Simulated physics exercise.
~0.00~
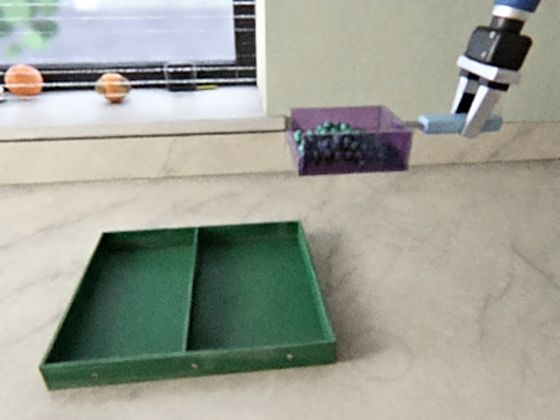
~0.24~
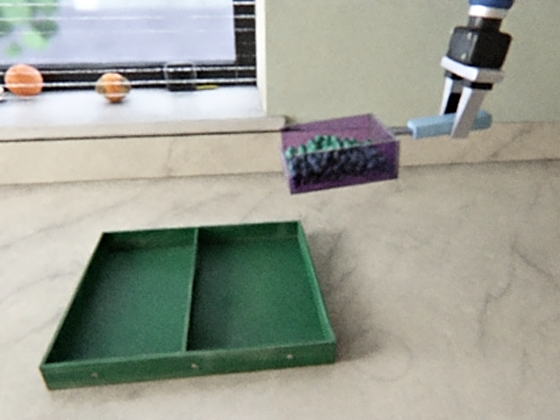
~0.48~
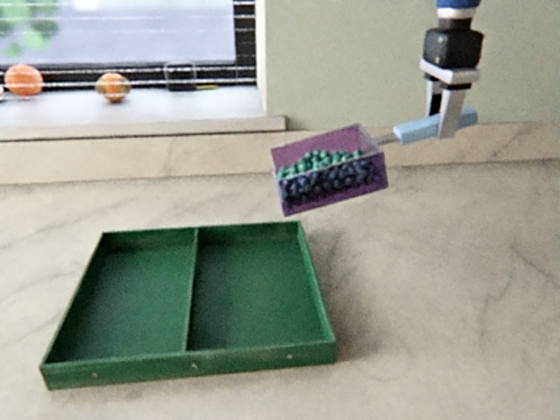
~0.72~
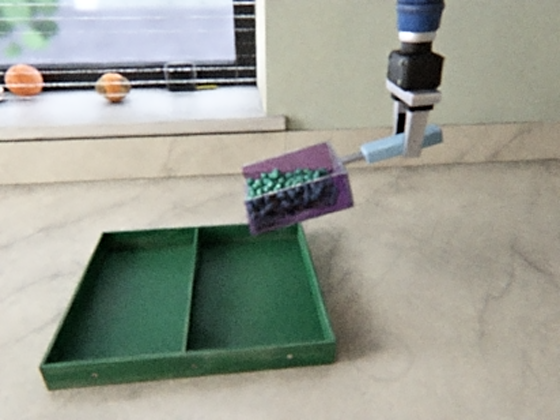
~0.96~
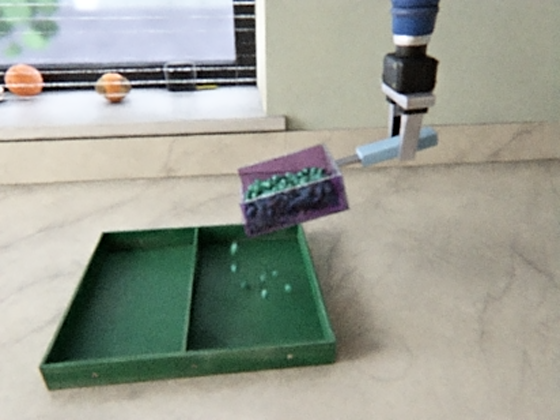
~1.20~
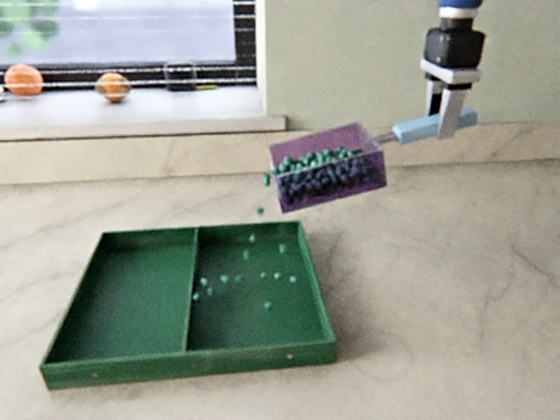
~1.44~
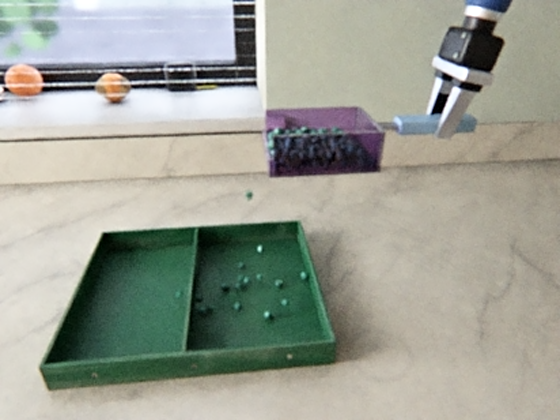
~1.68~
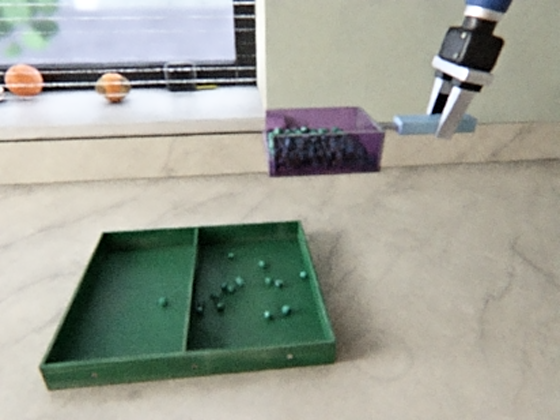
A robot arm reaching in from the upper right holds a translucent purple box of small dark and teal beads above a pale marble-like counter. Below it, seen from slightly above, sits a green tray split into two compartments, with a window and orange round objects on its sill at upper left. The arm moves the box left and down, tipping it forward over the tray. A few beads spill into the right compartment, then the arm draws back up and levels the box. It stops with most beads still inside, some scattered in the right compartment and one in the left.
